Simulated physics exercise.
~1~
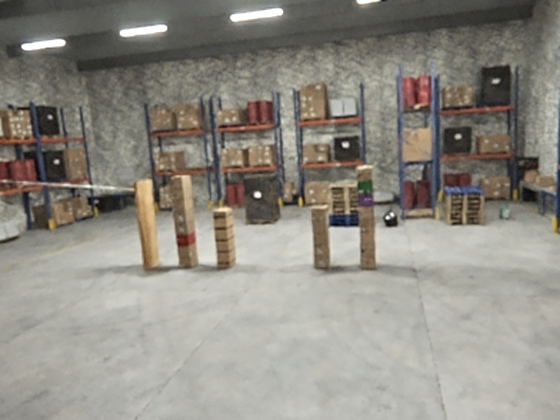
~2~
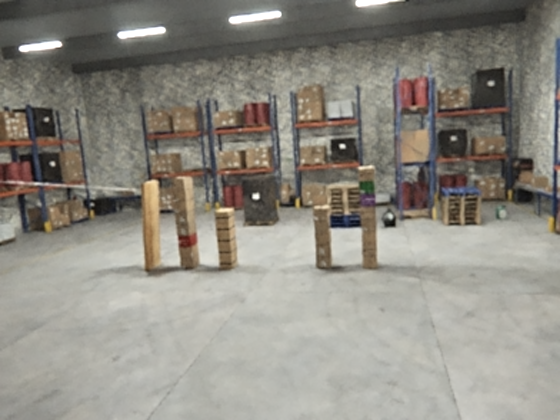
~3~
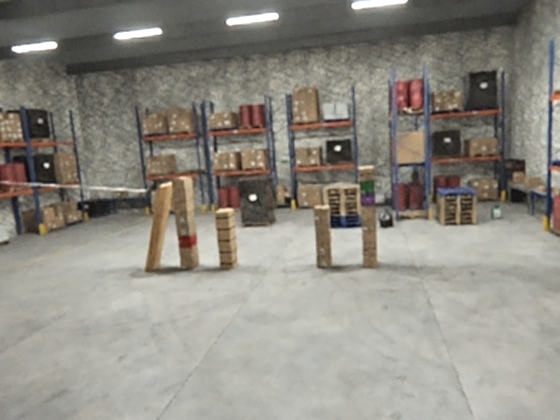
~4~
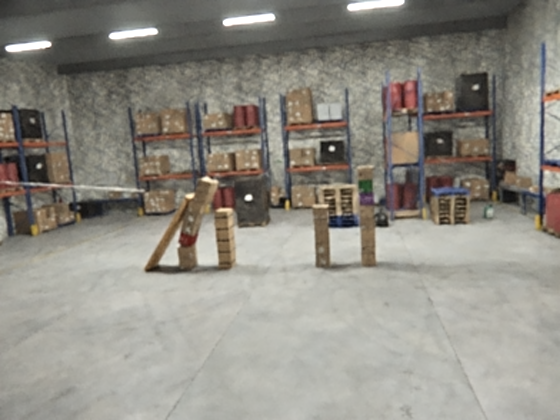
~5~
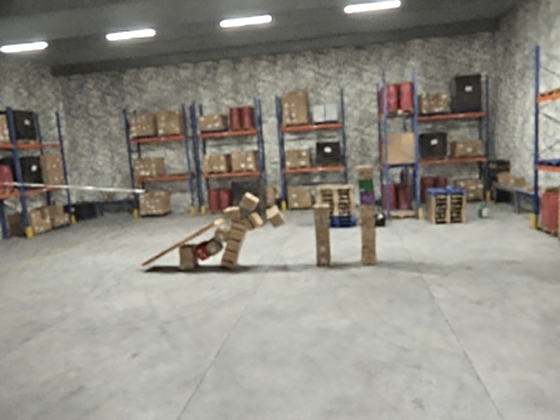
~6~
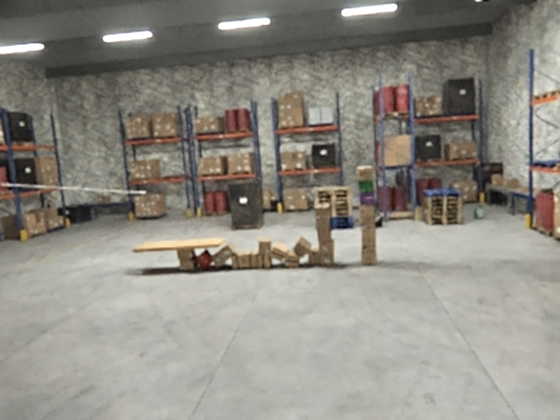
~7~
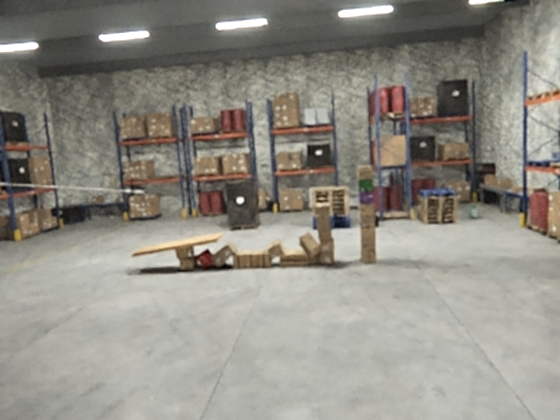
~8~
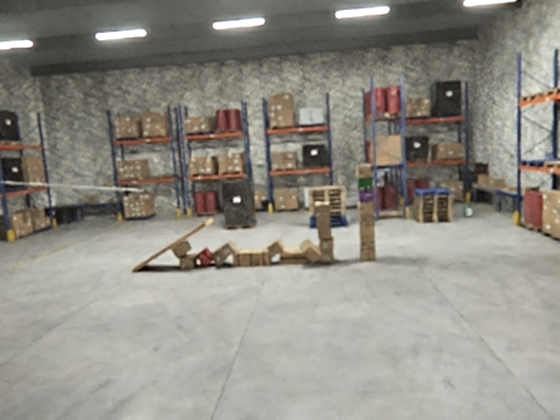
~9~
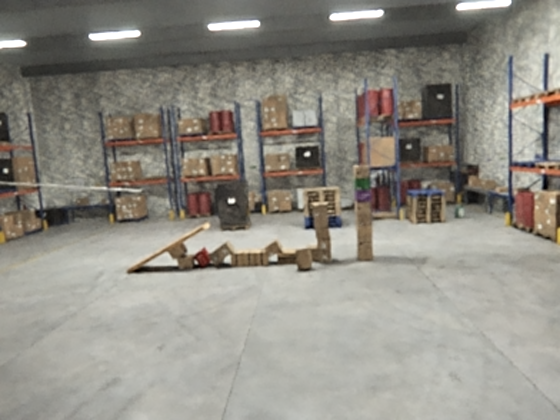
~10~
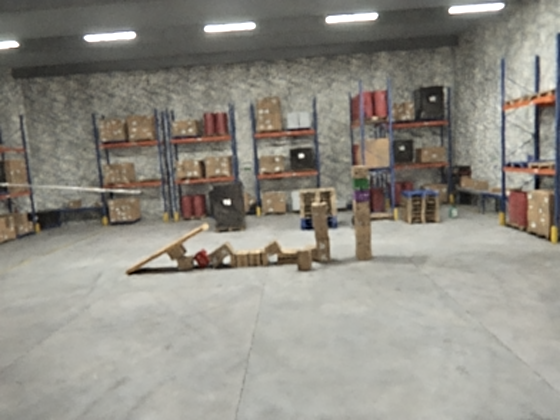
We see a tall wooden board in a warehouse tip rightward into a row of stacked carton columns, toppling the nearest ones into a low heap. The board ends slanted across the fallen cartons, while two columns at the right, including one with purple and green cartons, remain standing.
